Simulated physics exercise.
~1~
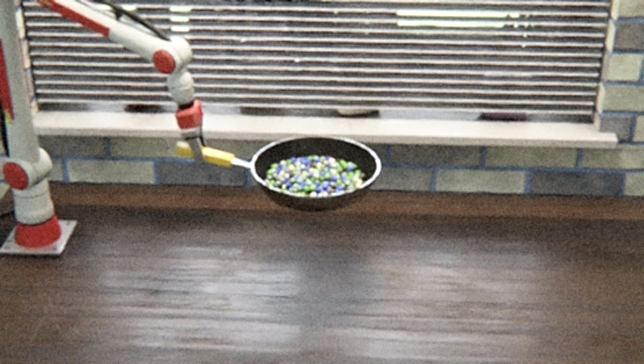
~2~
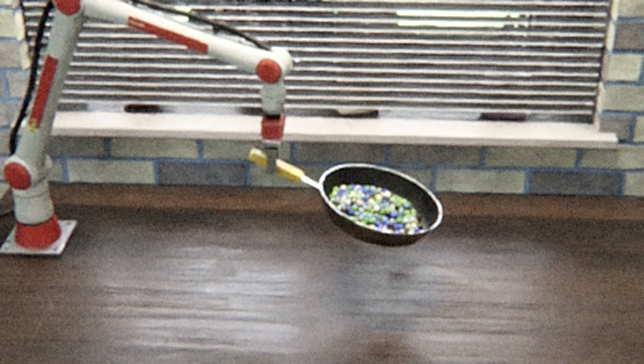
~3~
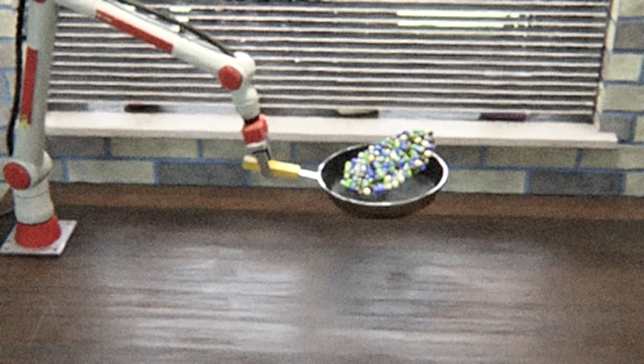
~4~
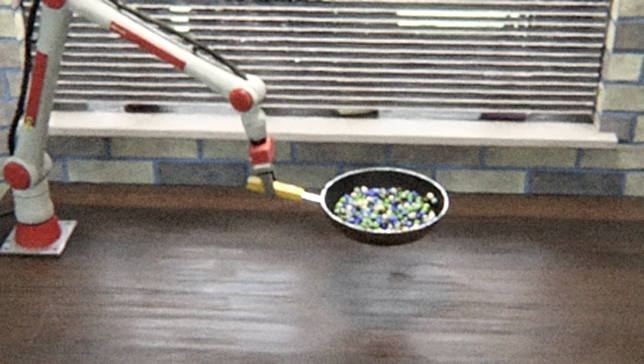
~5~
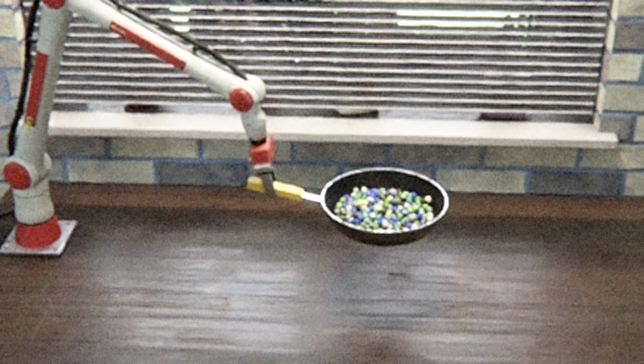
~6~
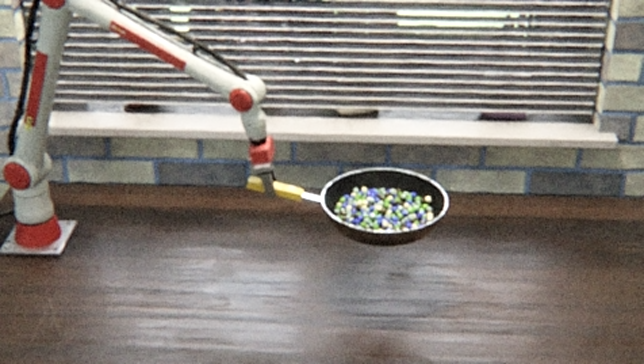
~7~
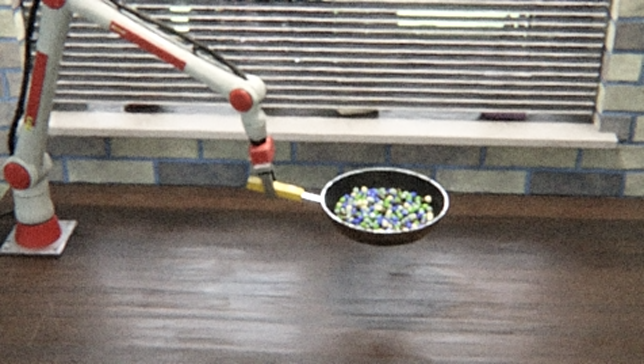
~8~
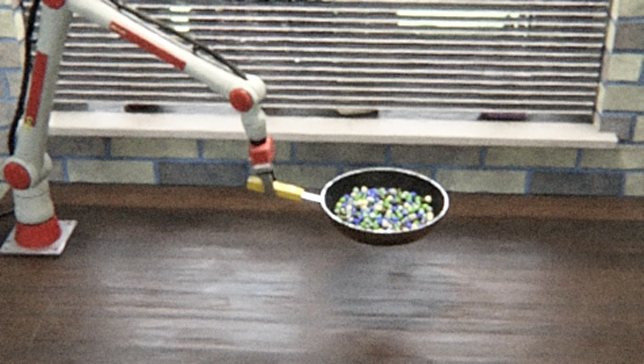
A white and red robot arm, mounted at the left of a dark wooden counter, holds a black frying pan by its yellow handle, seen from the front and slightly above. Behind it are a brick wall and a window with closed blinds. The pan holds a heap of small round sweets in blue, green, white and yellow. The arm swings the pan right and down, tipping it, then jerks it up so the sweets rise in a clump toward the far right rim. They drop back in as the pan lowers and levels, and it stays still with none spilled.
